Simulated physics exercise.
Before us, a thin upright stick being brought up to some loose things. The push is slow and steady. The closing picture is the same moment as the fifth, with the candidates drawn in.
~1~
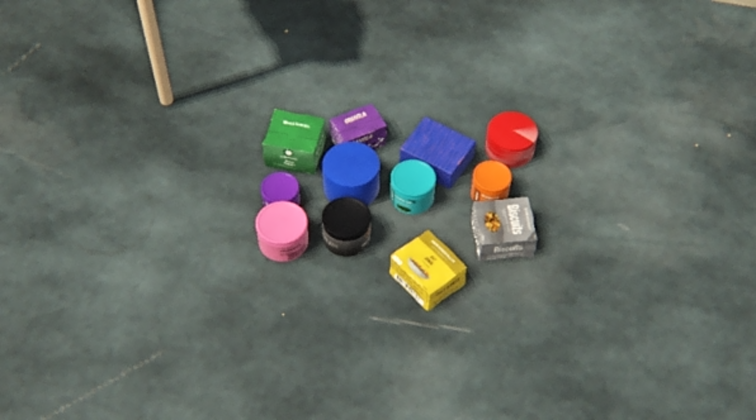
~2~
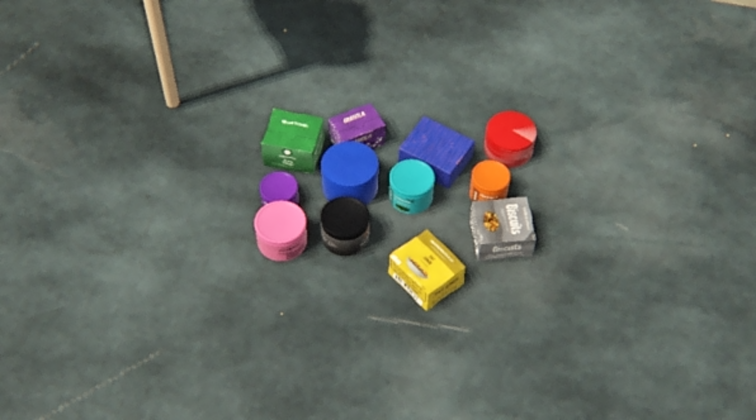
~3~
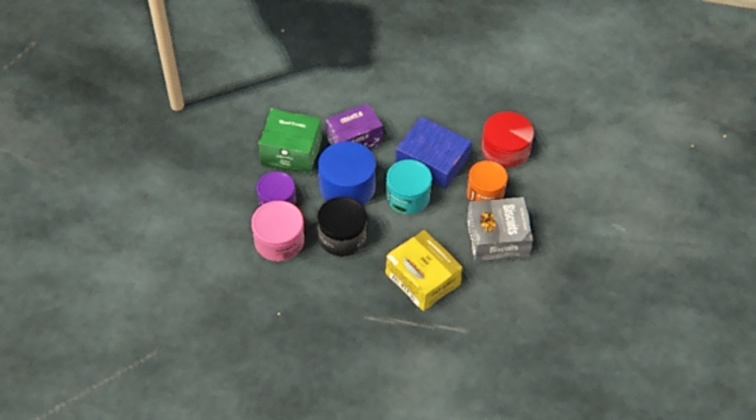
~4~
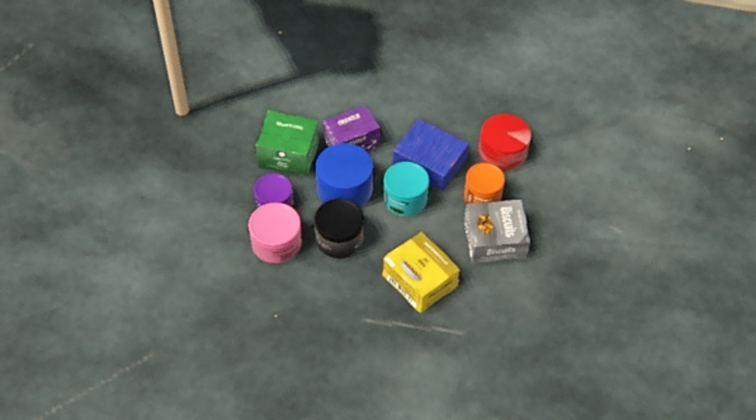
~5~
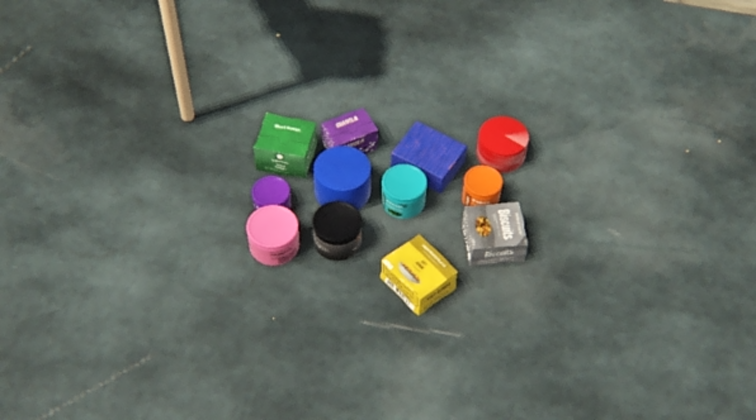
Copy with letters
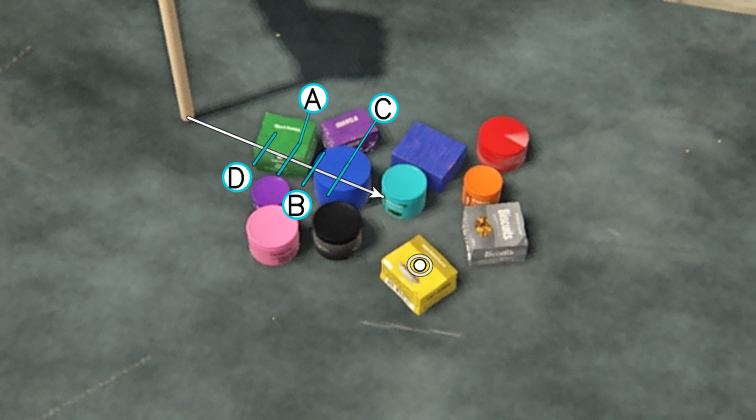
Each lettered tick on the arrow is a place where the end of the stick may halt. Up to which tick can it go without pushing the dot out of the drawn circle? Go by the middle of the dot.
No farther than C.
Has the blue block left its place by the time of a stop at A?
No.
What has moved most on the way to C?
The green box.
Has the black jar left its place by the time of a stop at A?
No.
On the marked copy, A at (289, 159); B at (313, 169); C at (338, 179); D at (265, 148); the arrow from (188, 118) to (383, 197); the white dot at (420, 266).
Taking C. A third of the way, foot of the stick (242, 140).
Two thirds of the way, foot of the stick (296, 163); green box (319, 169); blue pot (365, 195).
When it is over, foot of the stick (338, 180); green box (358, 191); blue pot (398, 224); the dot is still in its ring.
As for the rest, A keeps the dot in but is short; B keeps the dot in but is short; D keeps the dot in but is short.
